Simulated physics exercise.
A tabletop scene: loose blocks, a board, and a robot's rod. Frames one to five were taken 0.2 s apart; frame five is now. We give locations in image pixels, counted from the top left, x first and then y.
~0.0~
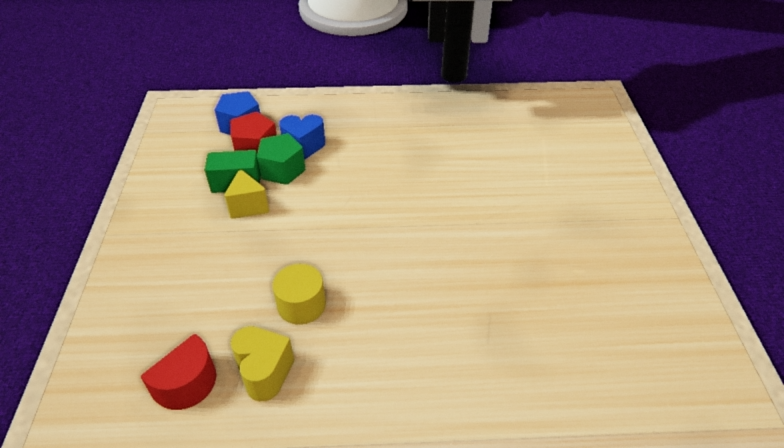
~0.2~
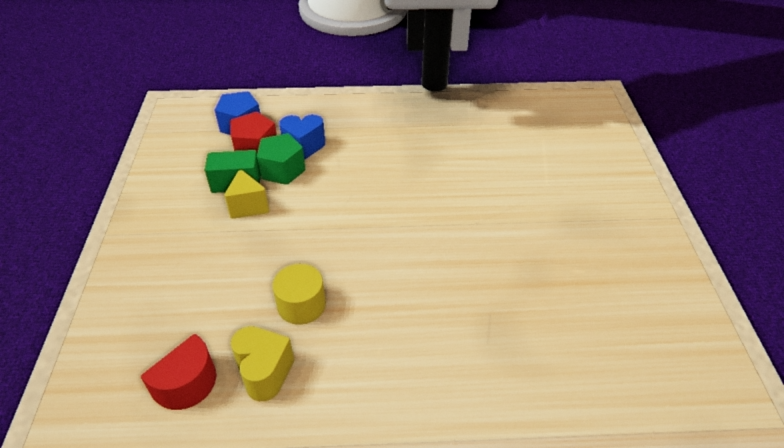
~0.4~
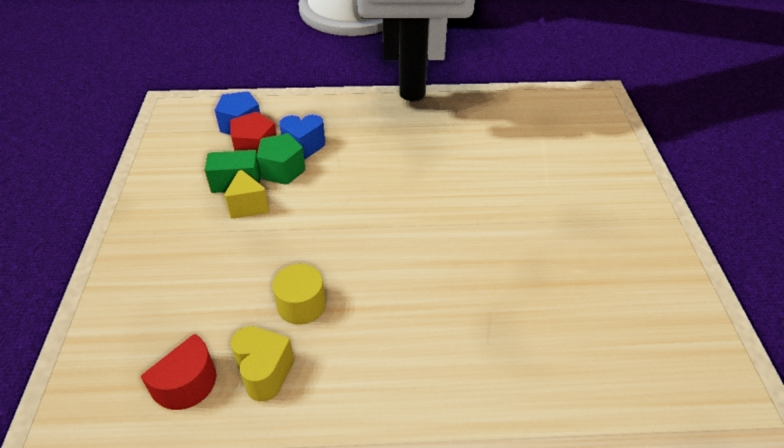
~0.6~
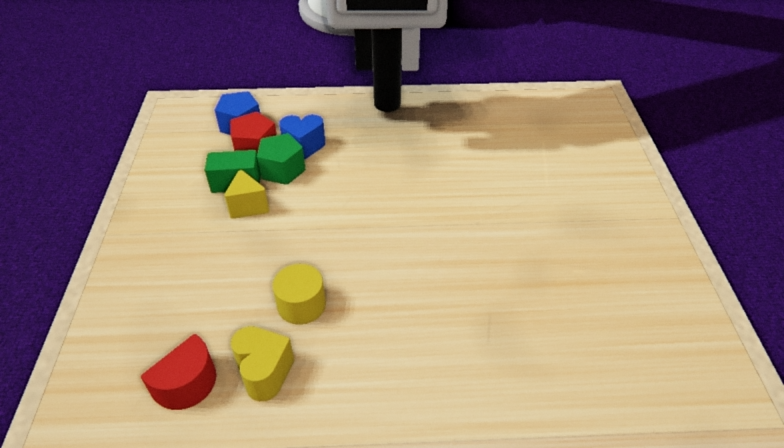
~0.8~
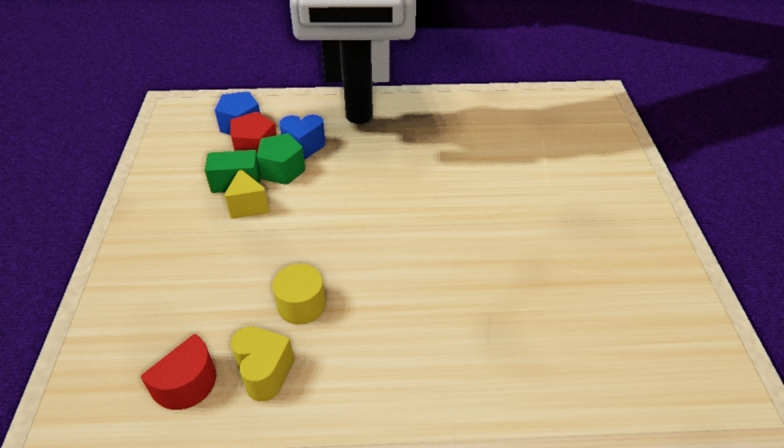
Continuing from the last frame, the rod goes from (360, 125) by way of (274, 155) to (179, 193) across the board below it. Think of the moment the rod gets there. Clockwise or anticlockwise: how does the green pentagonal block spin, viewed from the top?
The twist is anticlockwise.
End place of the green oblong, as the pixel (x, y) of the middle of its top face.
The answer is (151, 203).
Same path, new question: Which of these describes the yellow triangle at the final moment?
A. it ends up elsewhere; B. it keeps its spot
I'll go with A - it ends up elsewhere.
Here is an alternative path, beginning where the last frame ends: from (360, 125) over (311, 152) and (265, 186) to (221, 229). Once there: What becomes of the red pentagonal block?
It is shoved along.
On the path given first. One third of the way, rod at (302, 136); green oblong at (209, 167); yellow triangle at (240, 188), turned 15° anticlockwise; red pentagonal block at (224, 131), turned 30° clockwise; green pentagonal block at (257, 164), turned 20° anticlockwise; blue heart block at (268, 138).
Two thirds of the way, rod at (241, 158); green oblong at (180, 184), turned 50° clockwise; yellow triangle at (237, 217), turned 45° anticlockwise; red pentagonal block at (208, 134), turned 80° clockwise; green pentagonal block at (235, 190), turned 65° anticlockwise; blue heart block at (216, 167), turned 55° anticlockwise.
At the end, rod at (176, 184); green oblong at (151, 203), turned 60° clockwise; blue pentagonal block not moved; yellow triangle at (239, 220), turned 40° anticlockwise; red pentagonal block at (197, 135), turned 100° clockwise; green pentagonal block at (233, 195), turned 85° anticlockwise; blue heart block at (187, 190), turned 140° anticlockwise.
